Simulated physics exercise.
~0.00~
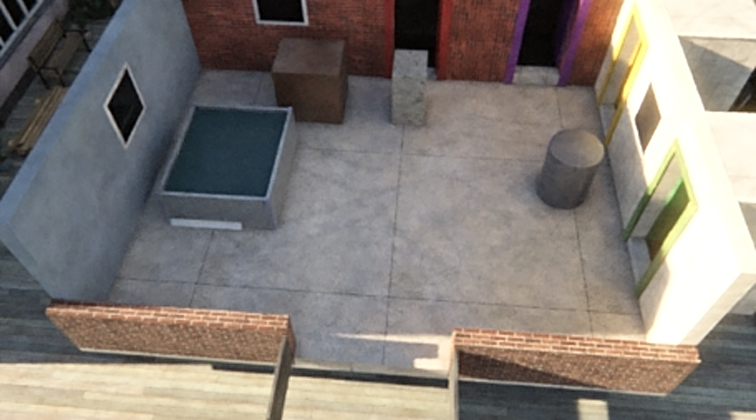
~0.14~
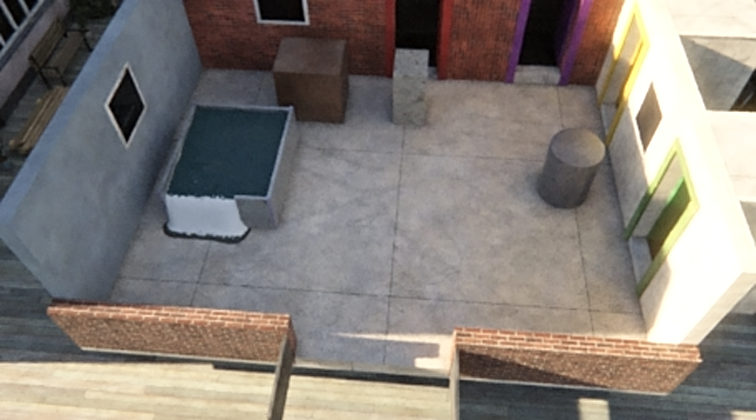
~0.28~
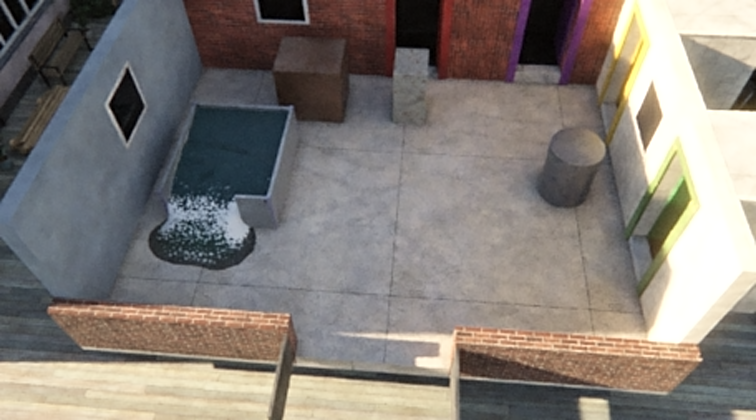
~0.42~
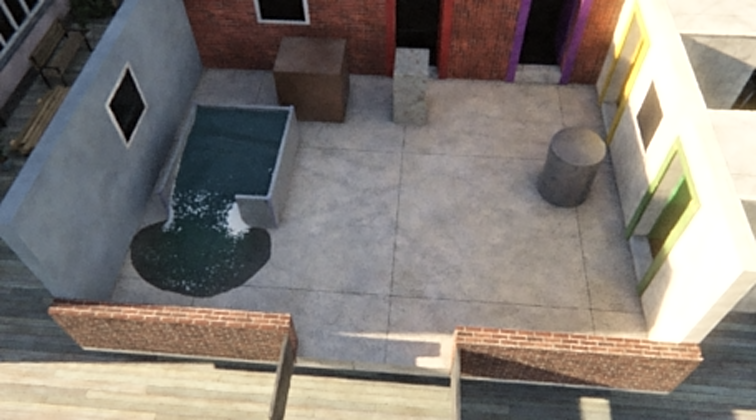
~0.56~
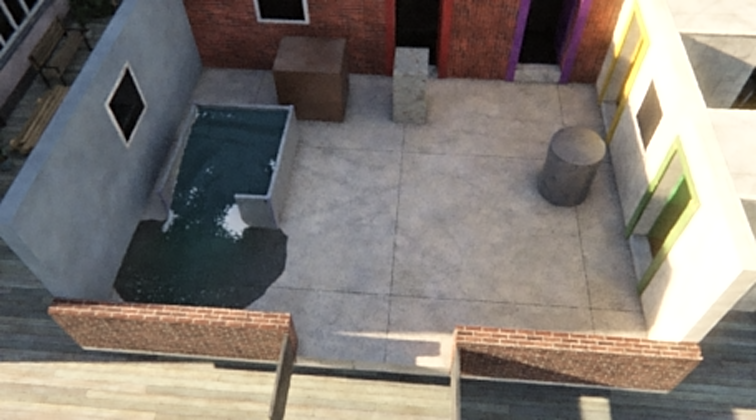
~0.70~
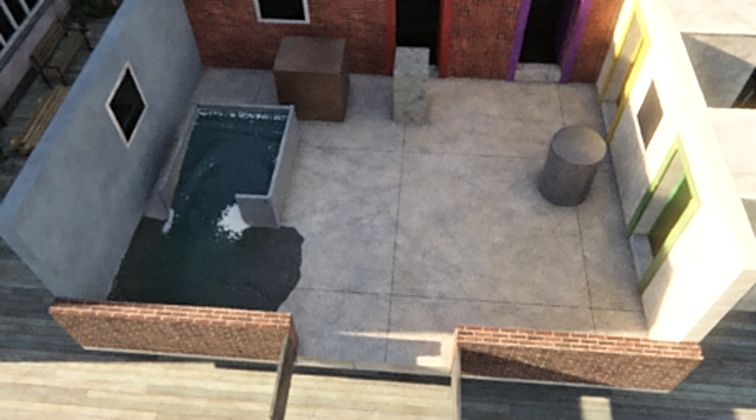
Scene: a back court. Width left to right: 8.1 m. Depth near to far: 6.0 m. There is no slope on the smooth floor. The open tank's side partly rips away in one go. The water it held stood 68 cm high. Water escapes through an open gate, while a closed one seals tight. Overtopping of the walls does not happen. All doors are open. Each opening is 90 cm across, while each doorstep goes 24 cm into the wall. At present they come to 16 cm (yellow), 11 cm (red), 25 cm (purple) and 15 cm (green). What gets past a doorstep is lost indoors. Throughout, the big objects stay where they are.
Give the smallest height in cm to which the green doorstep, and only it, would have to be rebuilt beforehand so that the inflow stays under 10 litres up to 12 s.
Roughly 10 cm.
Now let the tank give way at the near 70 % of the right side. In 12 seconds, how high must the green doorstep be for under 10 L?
In that case you'd want it roughly 20 cm high.
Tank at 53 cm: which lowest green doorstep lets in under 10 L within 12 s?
It would take a step of about 6.5 cm.
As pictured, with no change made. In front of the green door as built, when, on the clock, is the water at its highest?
Peak time: About 4.5 s.
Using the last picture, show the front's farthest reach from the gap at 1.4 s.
Pixel close to (338, 343).
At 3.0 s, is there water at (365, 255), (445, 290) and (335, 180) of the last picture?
One by one: Drenched, drenched, clear.
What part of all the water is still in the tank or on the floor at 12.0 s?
Remaining share: Around 88 %.
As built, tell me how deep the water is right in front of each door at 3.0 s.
Depths in cm: Yellow 0, red 0, purple 0, green 0.
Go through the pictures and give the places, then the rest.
The first frame shows still water, 68 cm deep, in the open tank at (229, 152); the green door at (654, 228) is dry.
In the second frame, the gap is at (206, 212), the front 0.4 m out at (230, 240); the back of the open tank holds 68 cm.
In the third frame, the gap is at (207, 213), the front 0.8 m out at (205, 263); the back of the open tank holds 68 cm.
In the fourth frame, the gap is at (208, 214), the front 1.4 m out at (200, 293); the back of the open tank holds 68 cm.
In the fifth frame, the front is at a hidden place, 1.9 m from the gap at (207, 214); 3.7 m2 of floor is wet, 64 cm left at the back.
In the sixth frame, water pours out at (208, 214) and has run 2.1 m, to a hidden place; about 6 cm deep outside, 57 cm at the back; the green door at (657, 224), 6.9 m from the gap, is still 5.5 m from the nearest water.
After 1.4 s water covers 15 % of the floor, deepest (54 cm) near (98, 325); it has not reached the green door.
After 3.0 s water covers 30 % of the floor, deepest (29 cm) near (171, 287); it has not reached the green door.
After 12.0 s water covers 95 % of the floor, deepest (8 cm) near (603, 157); 5 cm at the green door, 0 litres in over its 15 cm doorstep.
At the green door as built, the water arrived by 4.3 s and peaked near 15 cm at 4.6 s.
With a doorstep of 8.5 cm, 21 litres would have come in within the 12 s; with 12 cm, 2 litres. So under 10 litres takes about 10 cm.
